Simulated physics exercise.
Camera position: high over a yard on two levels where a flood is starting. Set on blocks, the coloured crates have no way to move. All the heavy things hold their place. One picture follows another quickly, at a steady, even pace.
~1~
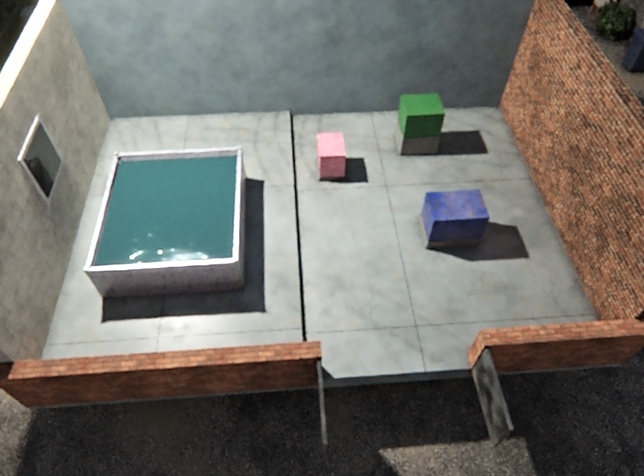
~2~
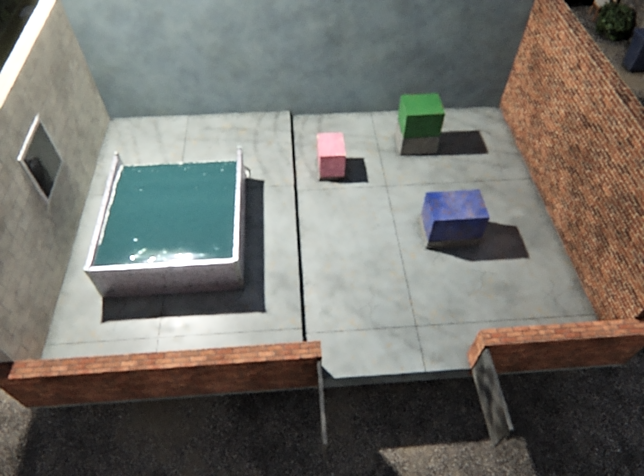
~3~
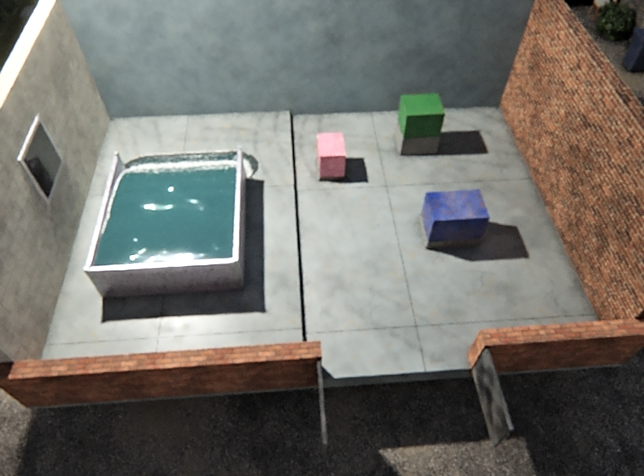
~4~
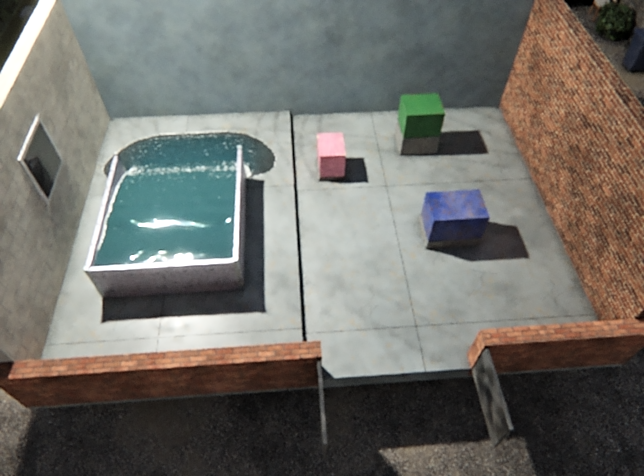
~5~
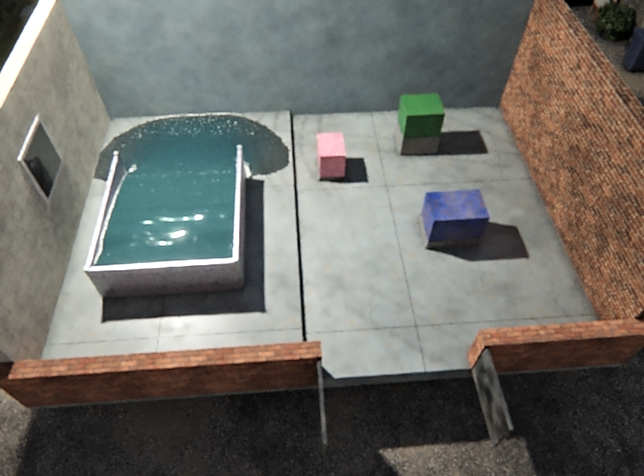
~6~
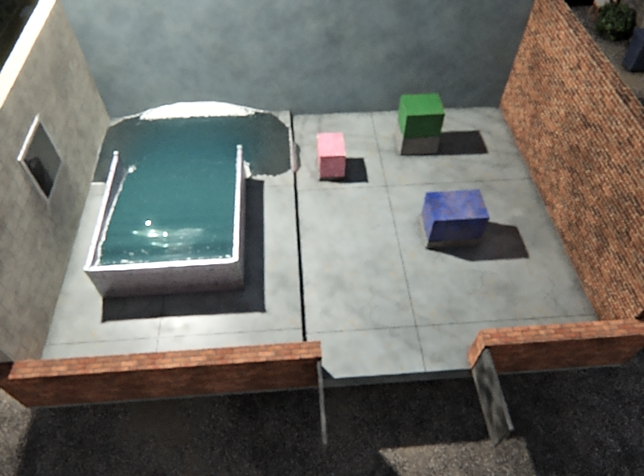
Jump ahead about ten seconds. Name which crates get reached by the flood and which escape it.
The blue crate escapes it; the pink crate gets reached; the green crate escapes it.
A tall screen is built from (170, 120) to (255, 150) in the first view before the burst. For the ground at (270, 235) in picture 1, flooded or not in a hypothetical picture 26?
By then the spot is still untouched.
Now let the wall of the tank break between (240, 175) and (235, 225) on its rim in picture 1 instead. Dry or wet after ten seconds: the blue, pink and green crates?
Result: Blue crate is swamped; pink crate is swamped; green crate is not reached.
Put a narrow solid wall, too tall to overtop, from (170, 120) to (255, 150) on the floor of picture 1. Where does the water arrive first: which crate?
First is the one in pink.
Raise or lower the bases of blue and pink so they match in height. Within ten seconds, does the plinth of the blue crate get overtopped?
One by one: The blue one is soaked.
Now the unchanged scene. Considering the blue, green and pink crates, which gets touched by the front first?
I say the pink-painted one.
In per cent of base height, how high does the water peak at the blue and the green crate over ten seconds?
70 and 70 %, roughly.
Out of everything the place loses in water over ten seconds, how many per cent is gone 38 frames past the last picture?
About 0 per cent.
A moment on, water covers 20 % of the floor; the blue crate not reached, the pink crate water round its plinth, the green crate not reached.
Next, water covers 25 % of the floor; the blue crate not reached, the pink crate water round its plinth, the green crate water round its plinth.
Then, water covers 45 % of the floor; the blue crate water round its plinth, the pink crate water round its plinth, the green crate water round its plinth.
Later, water covers 90 % of the floor; the blue crate water round its plinth, the pink crate water round its plinth, the green crate water round its plinth.
In the end, water covers 95 % of the floor; the blue crate stayed above the water, the pink crate was topped, the green crate stayed above the water.
